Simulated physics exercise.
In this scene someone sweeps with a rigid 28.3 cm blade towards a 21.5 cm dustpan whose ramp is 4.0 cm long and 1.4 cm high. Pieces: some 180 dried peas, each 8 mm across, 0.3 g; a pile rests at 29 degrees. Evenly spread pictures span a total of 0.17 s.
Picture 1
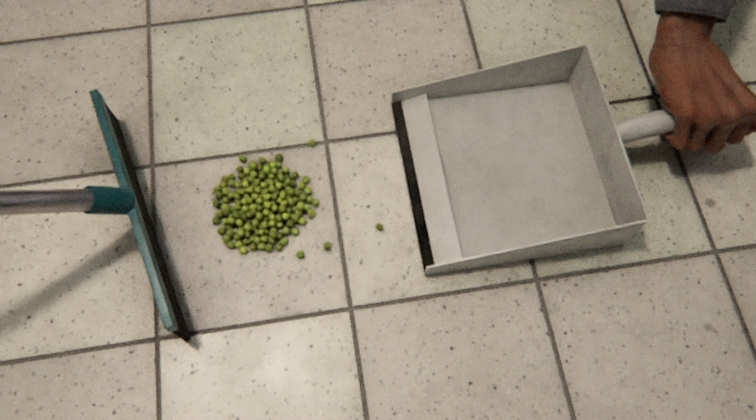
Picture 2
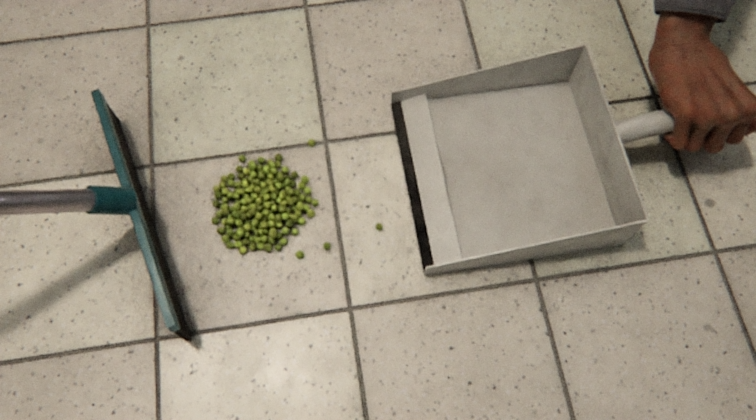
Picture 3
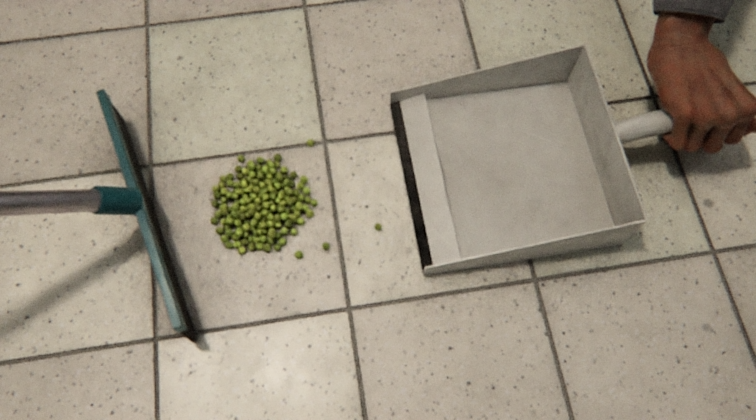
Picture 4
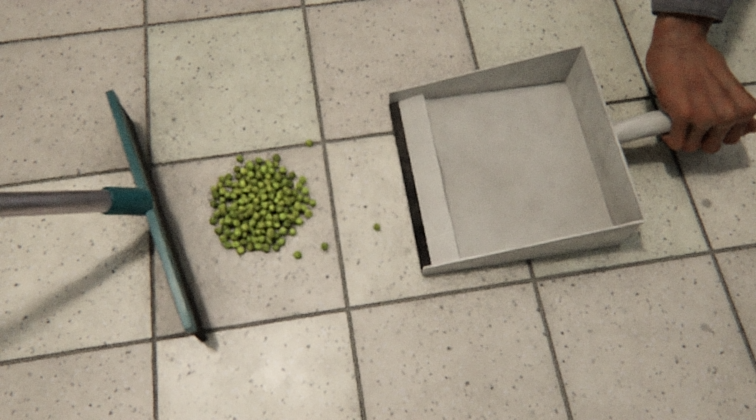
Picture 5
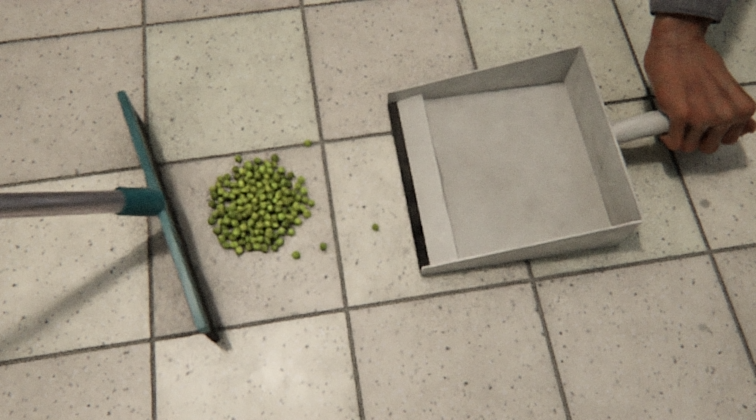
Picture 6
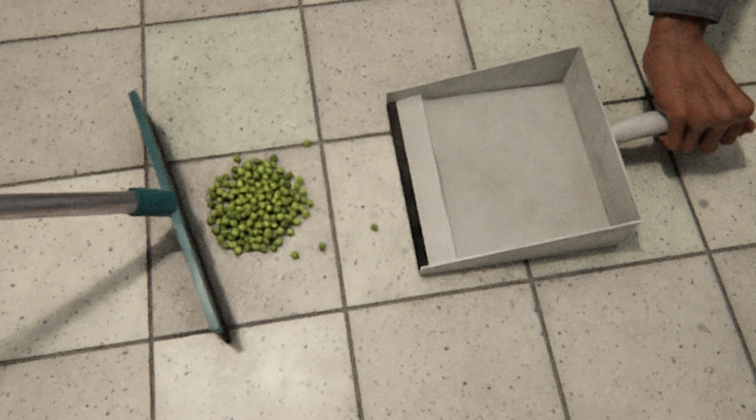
A teal blade slides slowly right toward green peas while a hand holds a dustpan.
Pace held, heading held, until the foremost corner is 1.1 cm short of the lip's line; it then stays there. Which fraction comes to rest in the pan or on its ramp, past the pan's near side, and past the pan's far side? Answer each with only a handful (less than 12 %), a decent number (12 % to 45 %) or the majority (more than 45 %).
Pan: Only a handful; near side: Only a handful; far side: Only a handful.
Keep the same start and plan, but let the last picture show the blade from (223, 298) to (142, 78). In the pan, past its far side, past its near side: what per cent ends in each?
That ends as pan 20, far 15, and near 0.
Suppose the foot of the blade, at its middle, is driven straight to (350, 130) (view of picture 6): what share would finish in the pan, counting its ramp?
Some 15 per cent.
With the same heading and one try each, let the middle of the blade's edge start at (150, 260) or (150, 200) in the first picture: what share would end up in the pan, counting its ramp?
The two tries give some 0 % and some 5 %.
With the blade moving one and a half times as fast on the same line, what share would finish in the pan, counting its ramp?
About 10 %.
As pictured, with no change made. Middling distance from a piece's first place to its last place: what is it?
It works out to some 14 cm.
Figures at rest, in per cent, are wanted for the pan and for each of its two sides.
Pan 0, near side 0, far side 5.
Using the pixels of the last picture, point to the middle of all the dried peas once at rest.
About (382, 184).
Then, 0.24 s after the last picture, middle of the blade 14 cm from the lip; 0 % over the lip, far side 0 %, near side 0 %.
Then, 0.40 s after the last picture, middle of the blade 8 cm from the lip; 0 % over the lip, far side 0 %, near side 0 %.
Then, 0.68 s after the last picture, middle of the blade 5 cm from the lip; 0 % over the lip, far side 5 %, near side 0 %.
In the end, pan 0 %, near side 0 %, far side 5 %, in front of the lip or behind the blade 90 %.
